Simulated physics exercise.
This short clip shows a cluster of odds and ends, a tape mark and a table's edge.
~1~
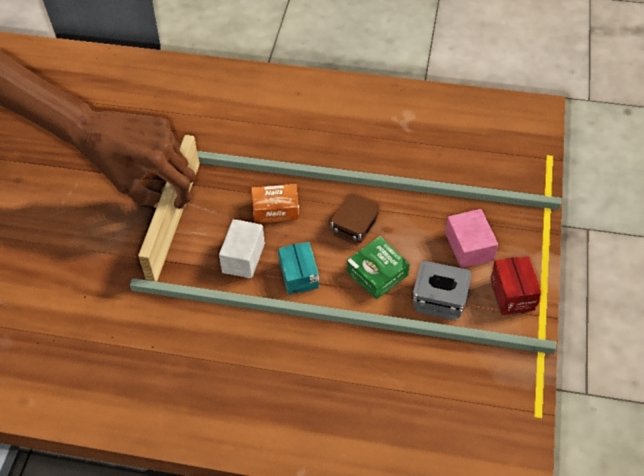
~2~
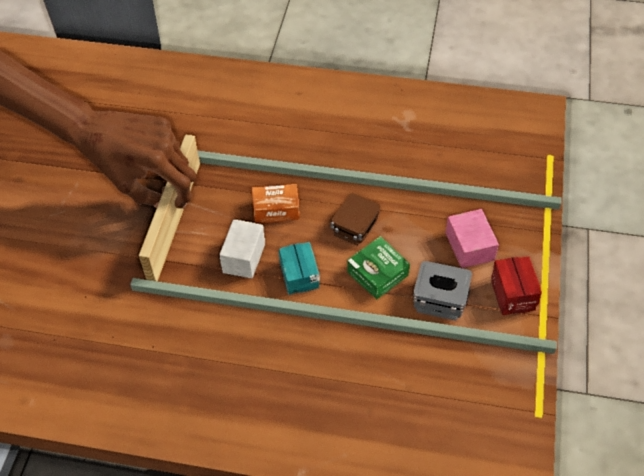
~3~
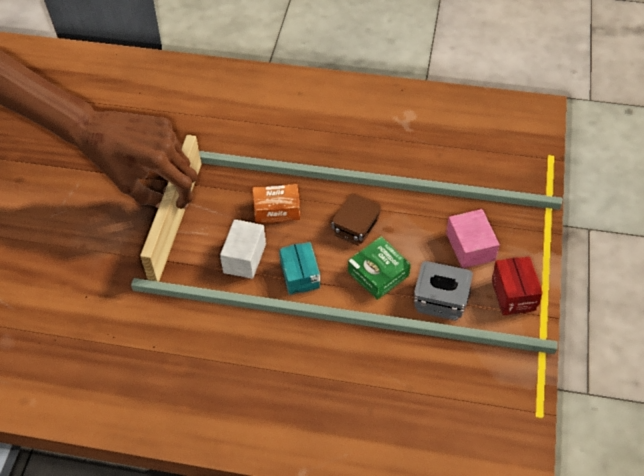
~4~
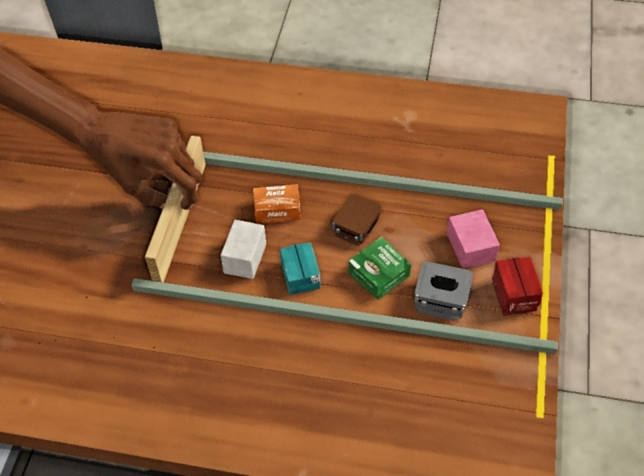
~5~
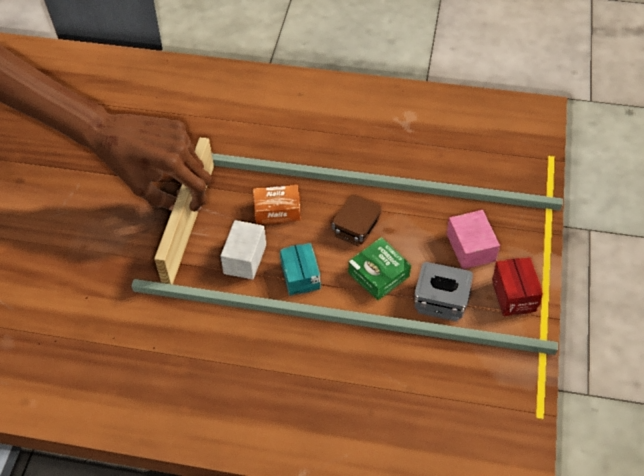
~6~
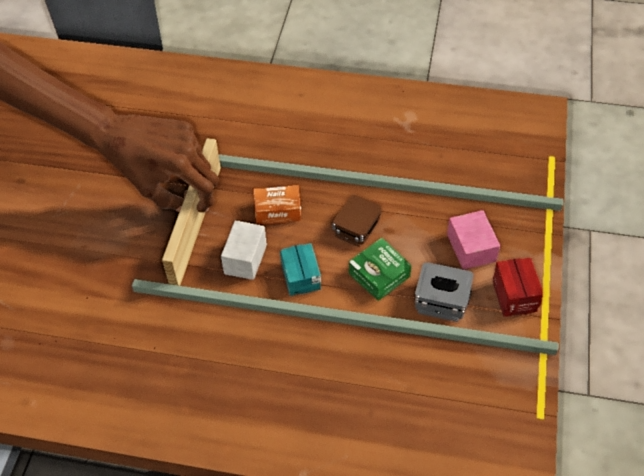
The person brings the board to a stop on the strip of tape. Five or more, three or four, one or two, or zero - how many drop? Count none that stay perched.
Count them up and five or more have fallen.
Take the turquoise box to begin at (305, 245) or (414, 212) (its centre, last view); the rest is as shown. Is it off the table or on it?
Place by place, it goes off; goes off.
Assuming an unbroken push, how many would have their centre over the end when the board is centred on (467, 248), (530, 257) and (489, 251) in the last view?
First 3, then 6, then 3.
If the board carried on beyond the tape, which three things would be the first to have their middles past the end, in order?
First the red box, next the pink block, last the grey case.
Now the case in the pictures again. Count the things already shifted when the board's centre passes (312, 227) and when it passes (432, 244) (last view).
First 5 and then 8.
Early on, none off yet; red box at rest near (517, 287); pink block at rest near (473, 240); grey case at rest near (443, 292).
A while later, none off yet; red box travelled a little near (533, 288); pink block travelled about its own width near (500, 234); grey case travelled about its own width near (493, 302).
Further along, two off so far; red box in the air near (587, 378); pink block on its side near (590, 274); grey case leaning well over near (584, 322).
Finally, the number that fall off is five or more; lost, white block, orange box, turquoise box, brown case, green box, grey case, pink block and red box.
